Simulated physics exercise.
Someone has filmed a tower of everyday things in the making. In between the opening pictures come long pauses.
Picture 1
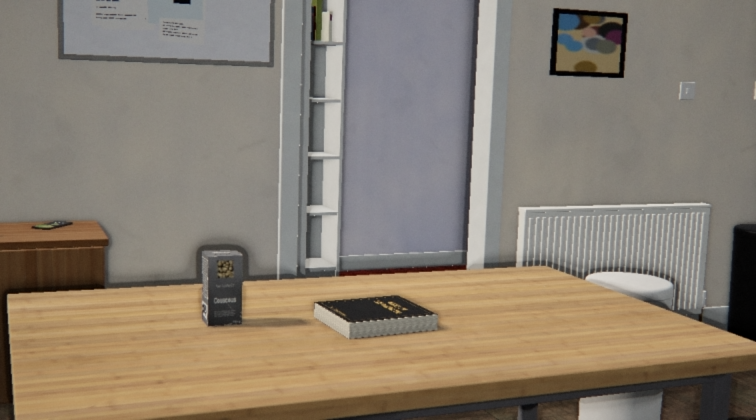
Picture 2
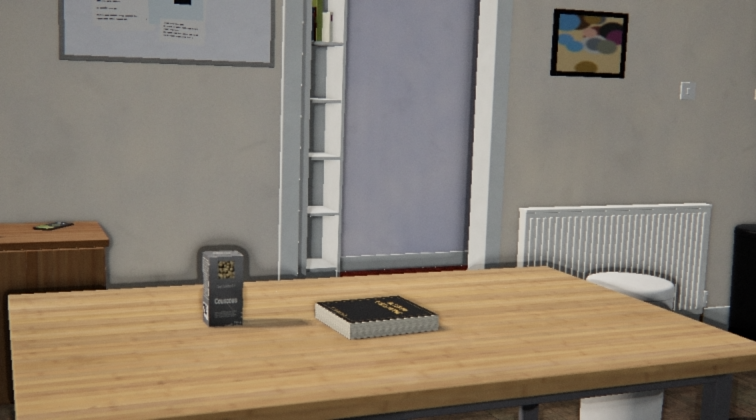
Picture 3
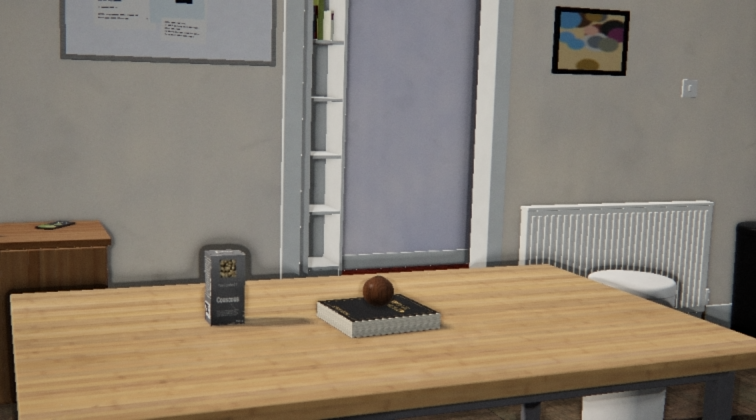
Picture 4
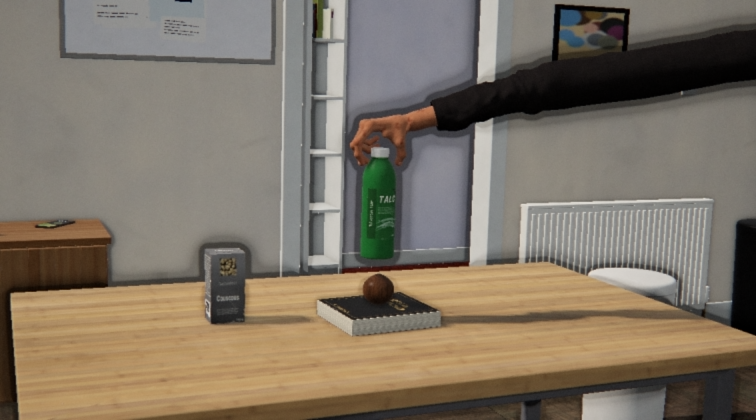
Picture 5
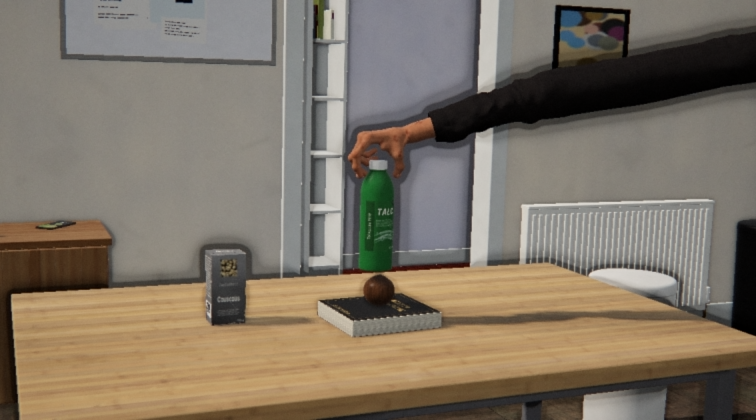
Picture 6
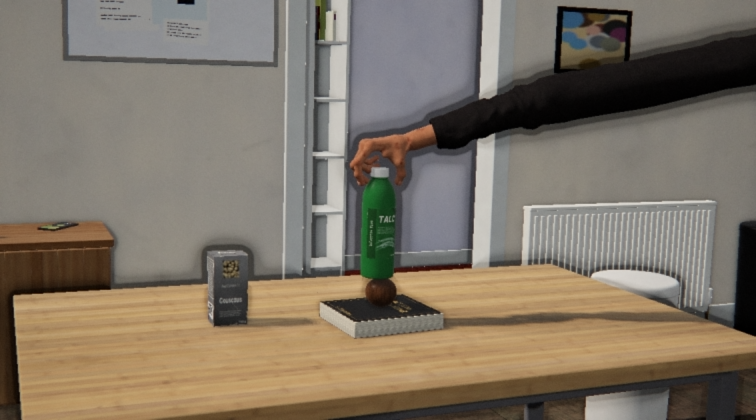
In the video, a black book lies beside a grey carton on a wooden table, and a brown onion appears on the book. A hand then lowers a green bottle onto the onion and keeps hold of it.
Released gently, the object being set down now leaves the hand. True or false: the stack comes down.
True.
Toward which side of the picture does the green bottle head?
Looks like it moves off to the left.
Then, 0.50 s past the last view, green bottle now fallen.
Then, 0.60 s past the last view, things are still on the move.
Then, 2.00 s past the last view, as before.
Finally, fallen, green bottle; the other 3 still in place. Final places as the last picture's camera would see them, green bottle near (320, 317). The pile gives way.
